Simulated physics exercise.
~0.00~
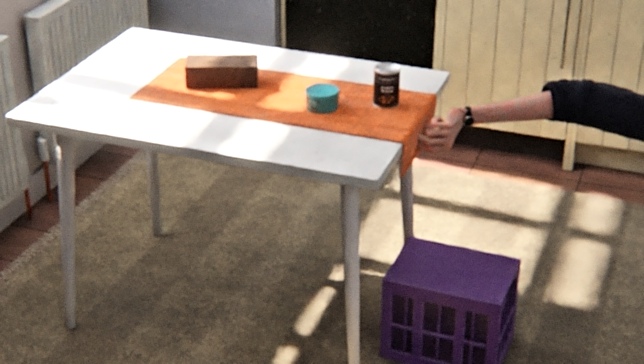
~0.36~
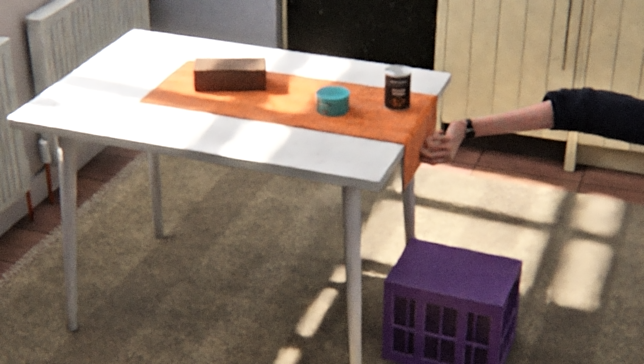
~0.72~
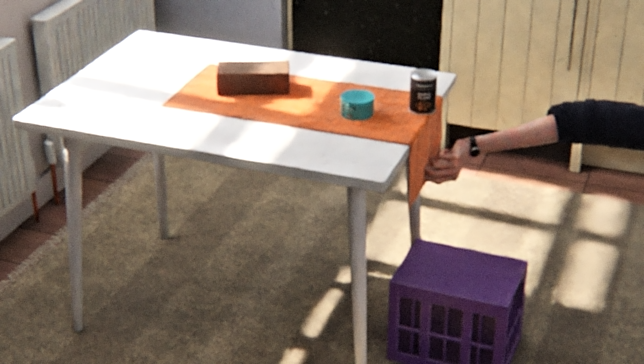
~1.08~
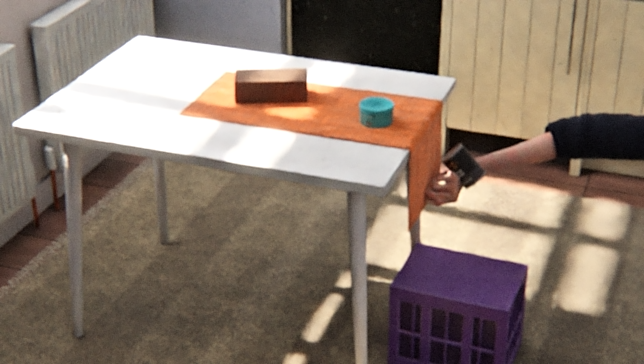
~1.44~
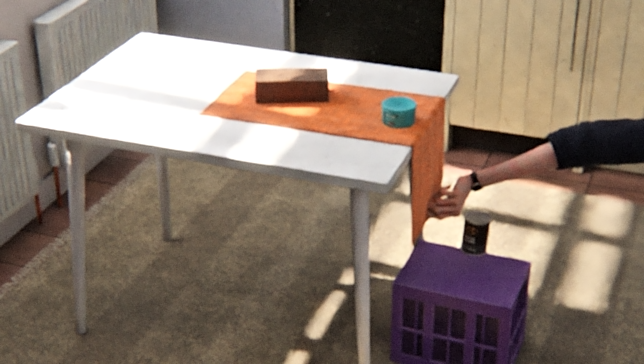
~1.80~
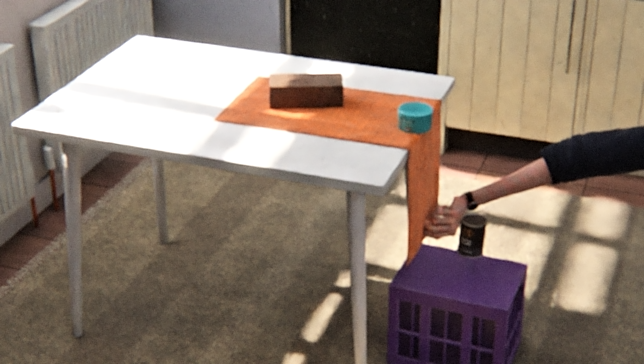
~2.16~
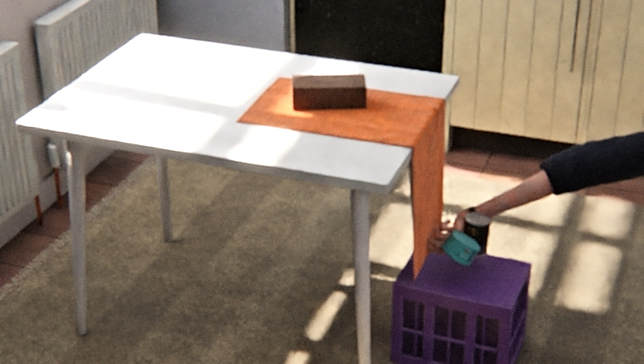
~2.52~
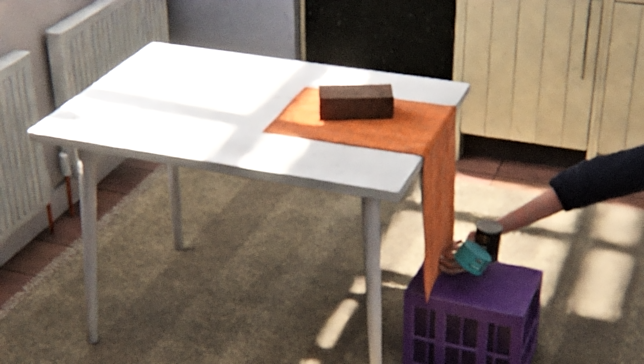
Hand slowly pulling an orange runner off a white table, black tin then turquoise tub dropping onto purple crate, brick staying on.
